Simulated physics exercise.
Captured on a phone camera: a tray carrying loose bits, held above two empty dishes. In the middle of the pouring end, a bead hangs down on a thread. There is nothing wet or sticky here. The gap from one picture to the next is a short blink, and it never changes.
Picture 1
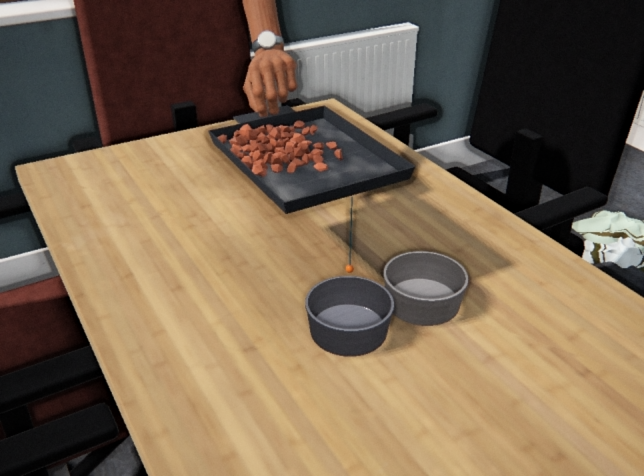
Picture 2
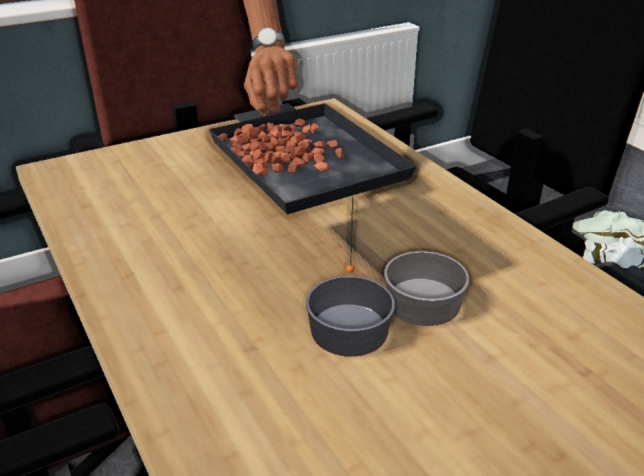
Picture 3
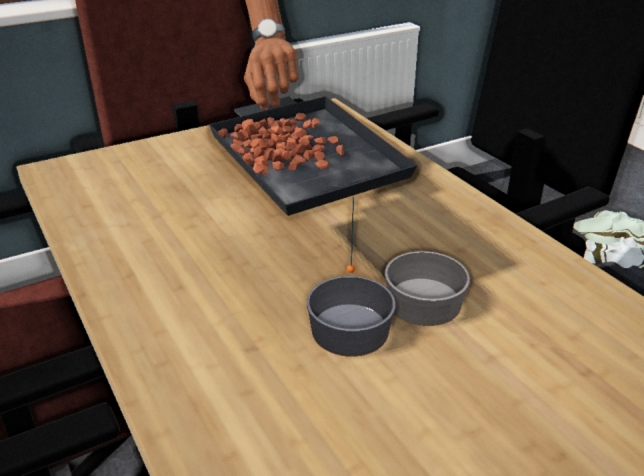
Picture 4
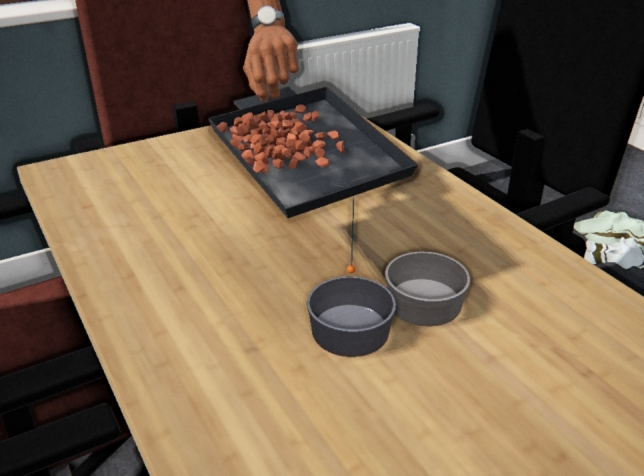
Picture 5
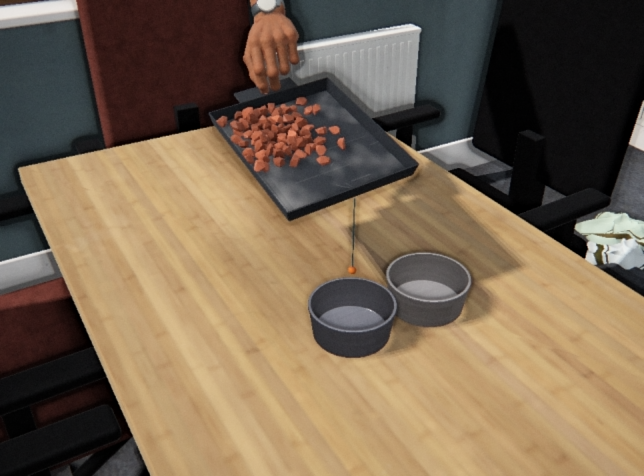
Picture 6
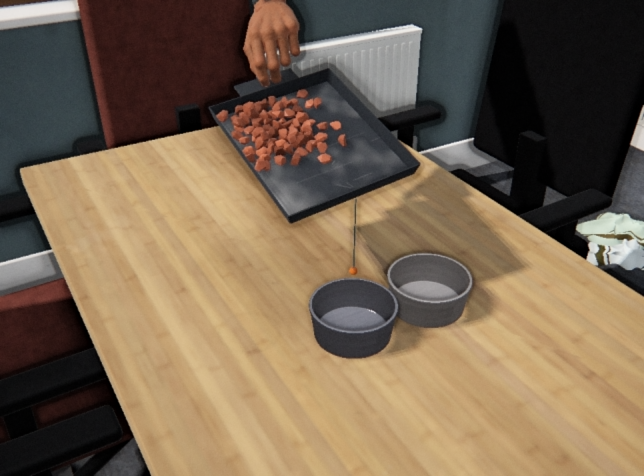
On a wooden table, two empty grey dishes sat below a dark tray of reddish bits with a bead dangling from its edge, while a hand at the far end slowly rose, tilting the tray.
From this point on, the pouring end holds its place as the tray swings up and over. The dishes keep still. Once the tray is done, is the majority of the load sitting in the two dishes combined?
The dishes end up holding not even half.
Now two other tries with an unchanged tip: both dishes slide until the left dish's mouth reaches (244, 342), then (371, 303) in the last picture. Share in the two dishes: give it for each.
Trial 1 70%, trial 2 10%.
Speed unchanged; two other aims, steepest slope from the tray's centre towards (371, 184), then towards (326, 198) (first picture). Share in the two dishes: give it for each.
Around 90 percent for the first aim and around 60 percent for the second.
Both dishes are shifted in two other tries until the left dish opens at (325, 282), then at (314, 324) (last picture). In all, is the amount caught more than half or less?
In the first position a minority, in the second a majority.
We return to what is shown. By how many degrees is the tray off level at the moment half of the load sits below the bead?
Roughly 90°.
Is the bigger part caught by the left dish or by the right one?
The one to the left.
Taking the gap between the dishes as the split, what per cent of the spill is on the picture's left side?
Left portion: Around 100 %.
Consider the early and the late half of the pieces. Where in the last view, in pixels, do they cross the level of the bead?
About (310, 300), and after that about (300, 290).
Just after the last frame, tray tipped steeply; almost all on the tray; just a few outside both; just a few in the air.
A moment on, tray tipped right over; about a tenth on the tray; roughly a quarter in the left dish; roughly half outside both; about a tenth in the air.
Further on, tray tipped past a quarter turn; roughly a third in the left dish; roughly two thirds outside both.
When it is over, tray tipped past a quarter turn; roughly a third in the left dish; not one in the right dish; roughly two thirds outside both.
